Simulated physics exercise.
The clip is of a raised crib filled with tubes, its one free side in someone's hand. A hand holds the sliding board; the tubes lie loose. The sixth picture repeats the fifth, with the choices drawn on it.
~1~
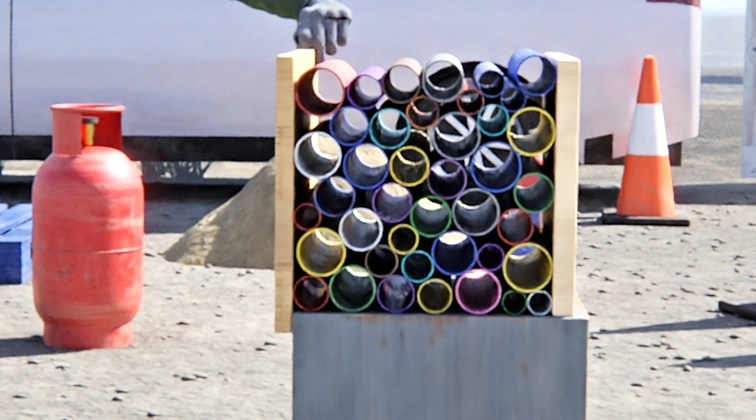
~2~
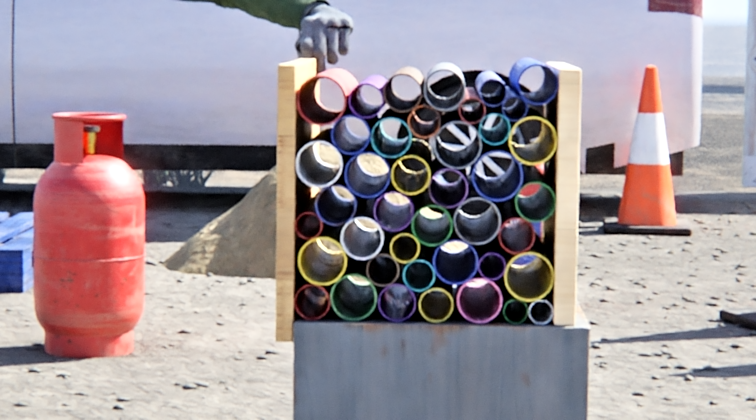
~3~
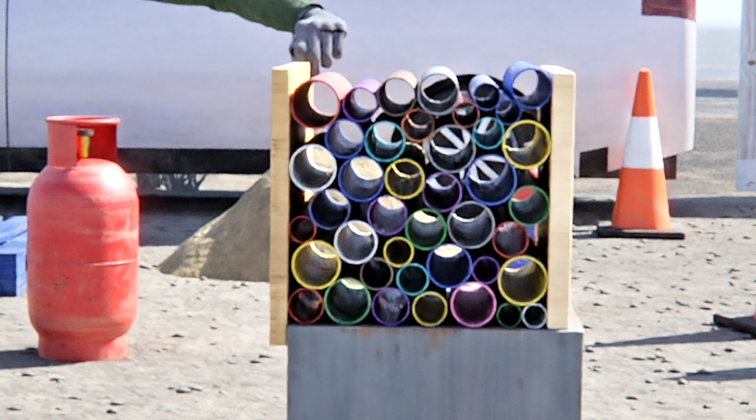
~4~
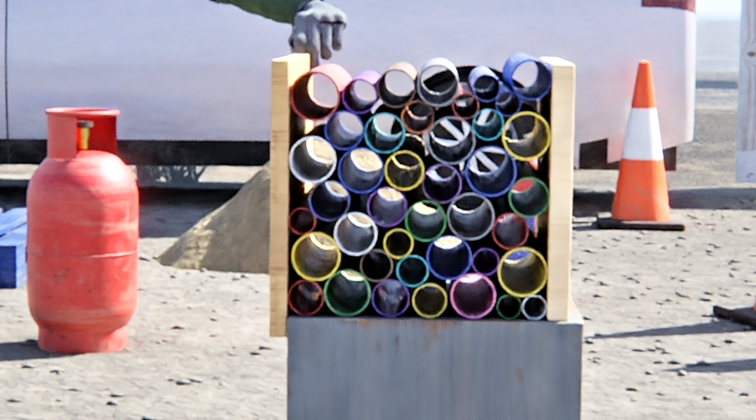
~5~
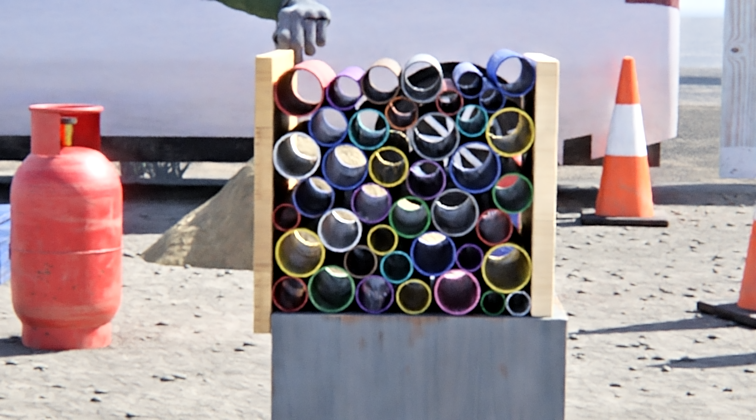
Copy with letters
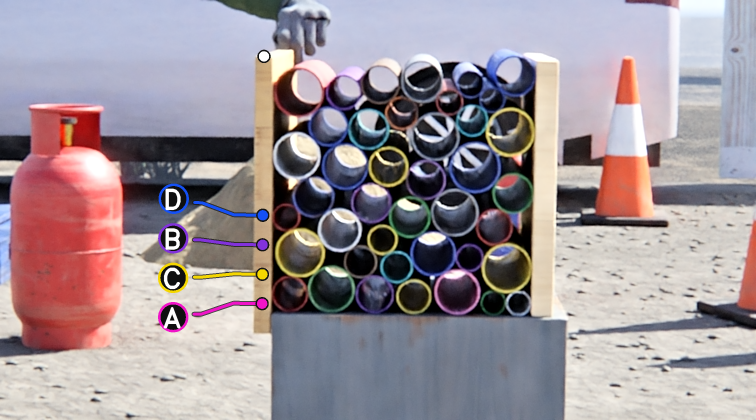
A gloved hand rests atop the left board while the stacked colourful tubes stay still.
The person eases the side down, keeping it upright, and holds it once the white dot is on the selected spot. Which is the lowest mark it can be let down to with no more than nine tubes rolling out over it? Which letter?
The lowest mark that will do is D.
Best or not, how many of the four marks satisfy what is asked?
One of the four.
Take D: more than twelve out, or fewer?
It loses fewer than twelve.
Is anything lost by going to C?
At C: Yes.
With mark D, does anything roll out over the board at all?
Yes, at D.
On the marked copy, A at (262, 303); B at (263, 245); C at (263, 274); D at (263, 215); the white dot at (264, 56).
Taking D. A third of the way, top of the board (273, 125).
Two thirds of the way, top of the board (272, 205).
When it is over, top of the board (272, 215), about five out over the board.
As for the rest, A more than nine out over the board; B more than nine out over the board; C more than nine out over the board.
